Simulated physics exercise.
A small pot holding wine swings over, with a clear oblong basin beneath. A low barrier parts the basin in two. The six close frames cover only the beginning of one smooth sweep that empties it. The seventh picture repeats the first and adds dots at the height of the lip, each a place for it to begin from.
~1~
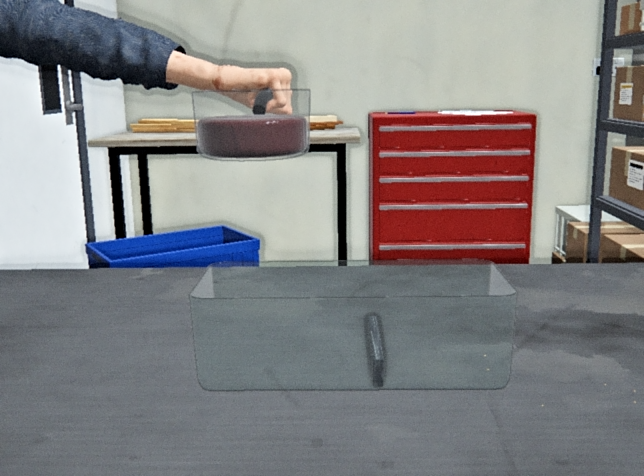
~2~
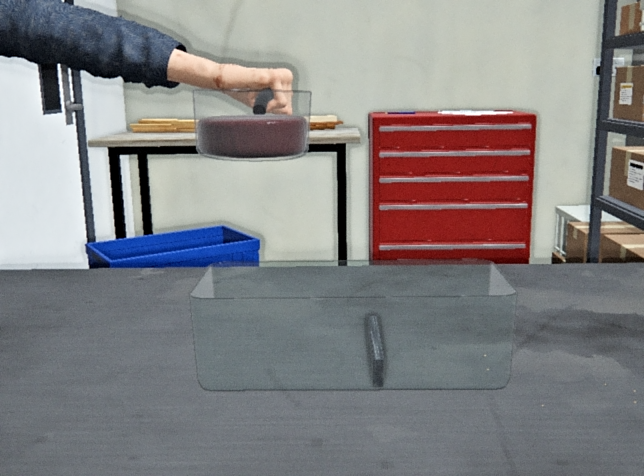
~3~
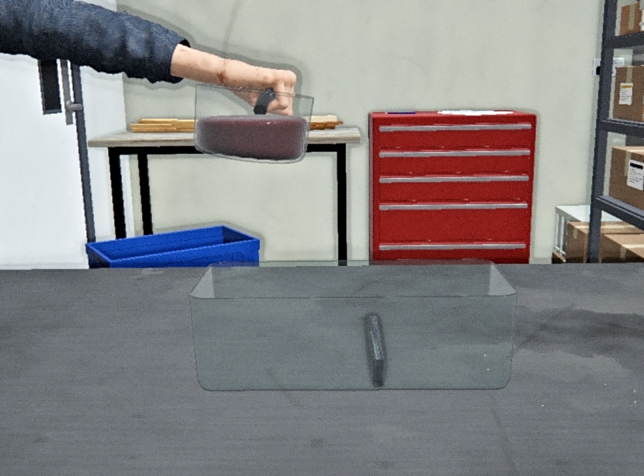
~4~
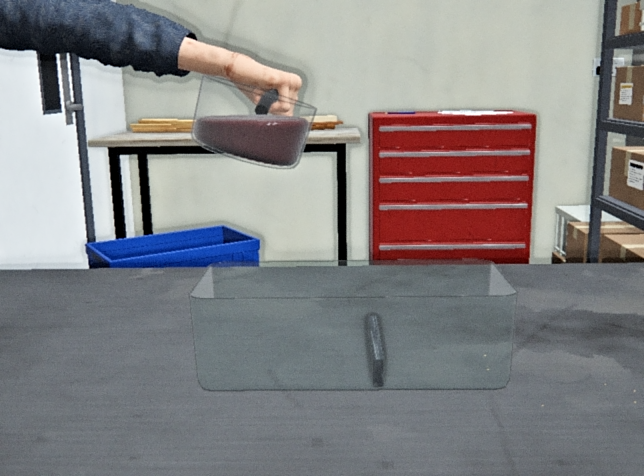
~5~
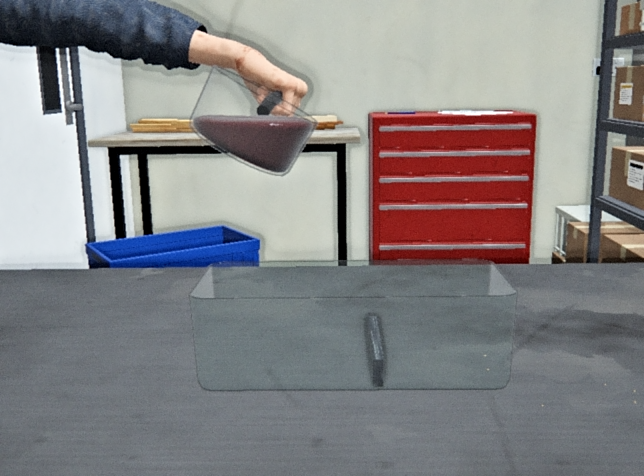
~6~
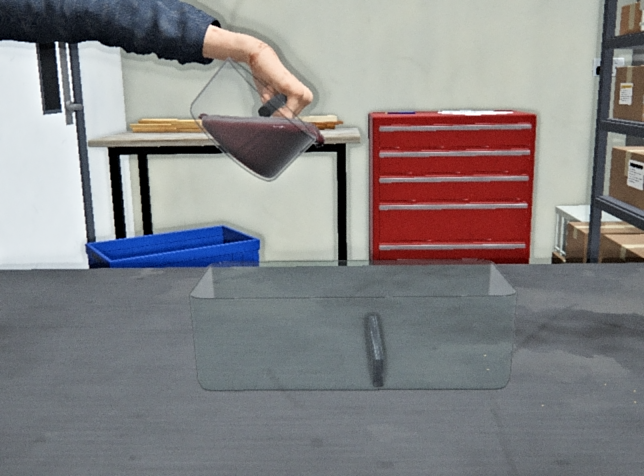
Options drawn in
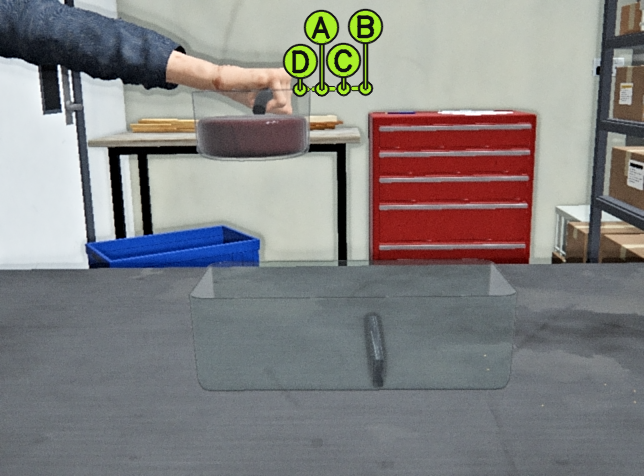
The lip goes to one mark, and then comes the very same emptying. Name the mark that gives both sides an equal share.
A is best.
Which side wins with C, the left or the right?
The right side.
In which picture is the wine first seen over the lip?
In picture 6.
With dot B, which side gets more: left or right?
The right side.
In lime, A at (321, 89); B at (365, 88); C at (343, 88); D at (300, 89).
Choosing A, about 47 % ends left of the wall and 52 % right of it.
Choosing B, about 11 % ends left of the wall and 88 % right of it.
Choosing C, about 28 % ends left of the wall and 71 % right of it.
Choosing D, about 76 % ends left of the wall and 22 % right of it.
